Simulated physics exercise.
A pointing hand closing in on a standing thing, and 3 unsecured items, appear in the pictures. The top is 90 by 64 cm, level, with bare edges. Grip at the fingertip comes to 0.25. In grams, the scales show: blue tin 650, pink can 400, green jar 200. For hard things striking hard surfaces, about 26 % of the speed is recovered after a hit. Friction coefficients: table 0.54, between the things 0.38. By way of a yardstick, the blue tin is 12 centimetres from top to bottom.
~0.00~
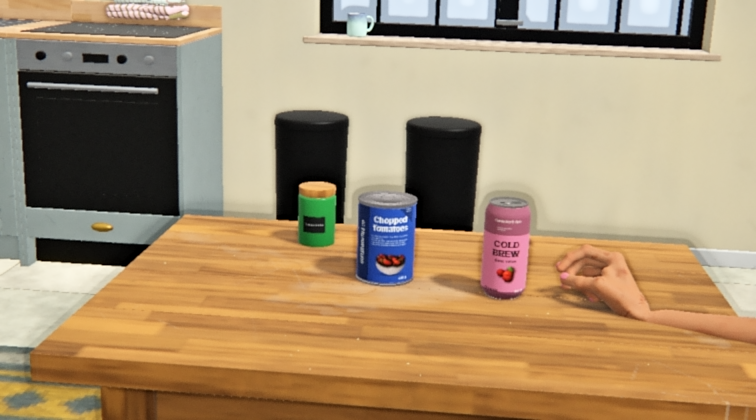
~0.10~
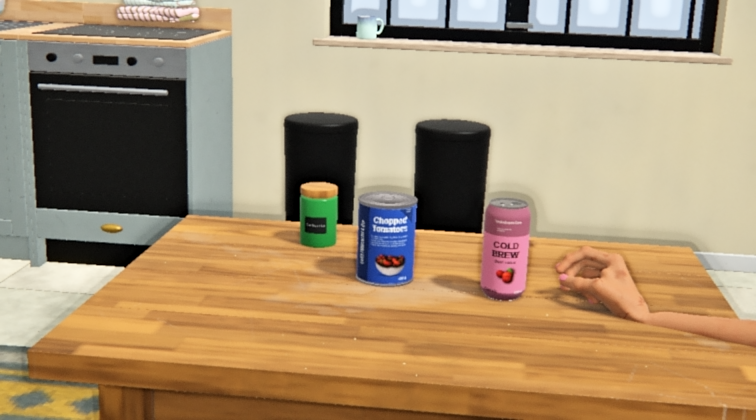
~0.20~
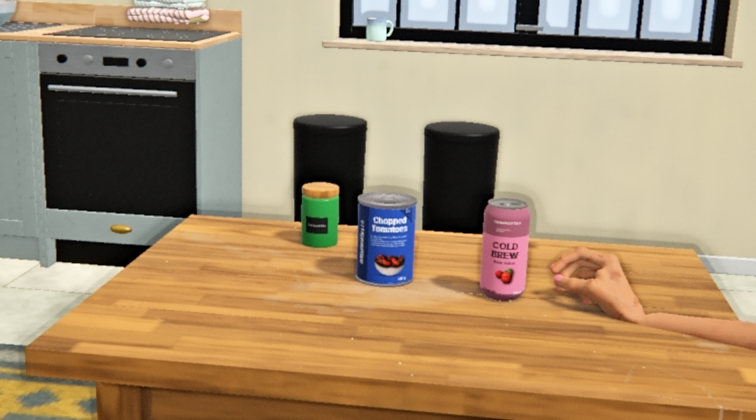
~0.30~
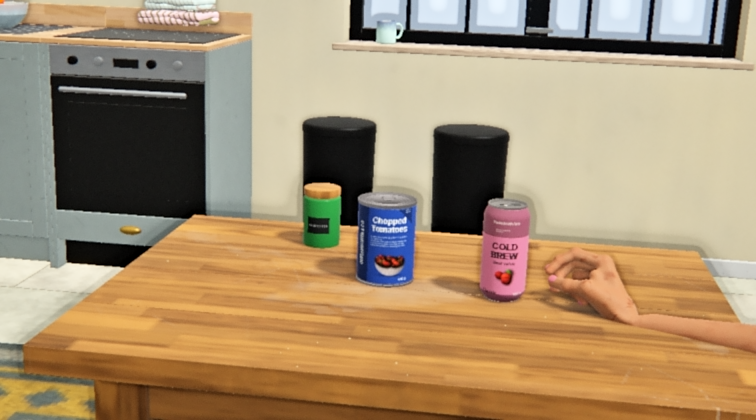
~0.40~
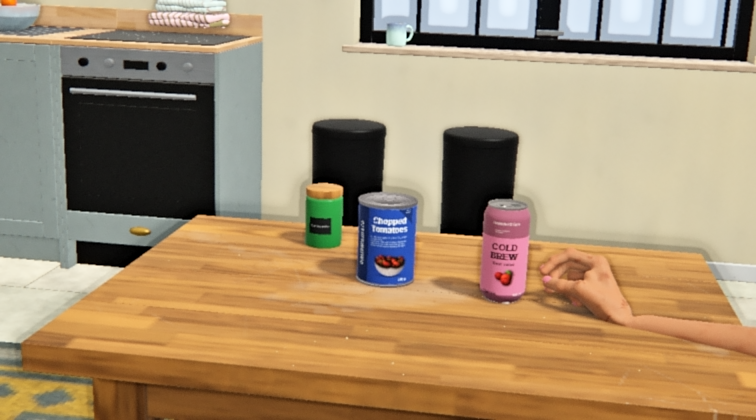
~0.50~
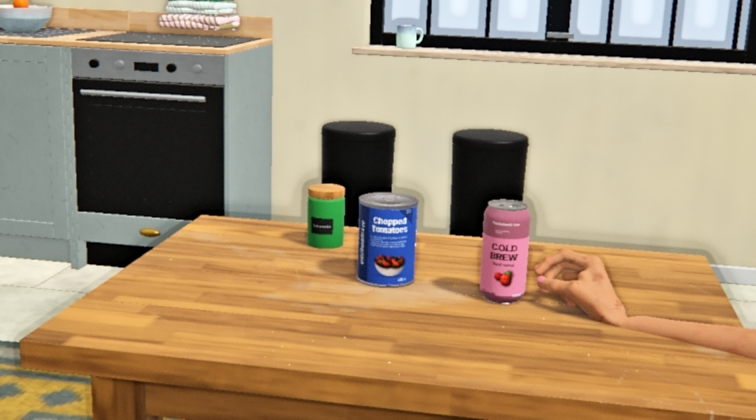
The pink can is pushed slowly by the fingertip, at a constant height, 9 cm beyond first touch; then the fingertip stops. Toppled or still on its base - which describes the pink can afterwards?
Still on its base.
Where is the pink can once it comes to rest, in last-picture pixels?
At about (443, 247).
After 1.10 s, hand has come 8 cm; pink can moved 3 cm near (481, 250).
After 1.50 s, hand has come 11 cm; pink can moved 7 cm near (459, 248).
In the end (2.4 s), not toppled but over 5 cm from the start, pink can; the other 2 under 5 cm from the start. At the end, from the last picture's camera, pink can near (443, 247).
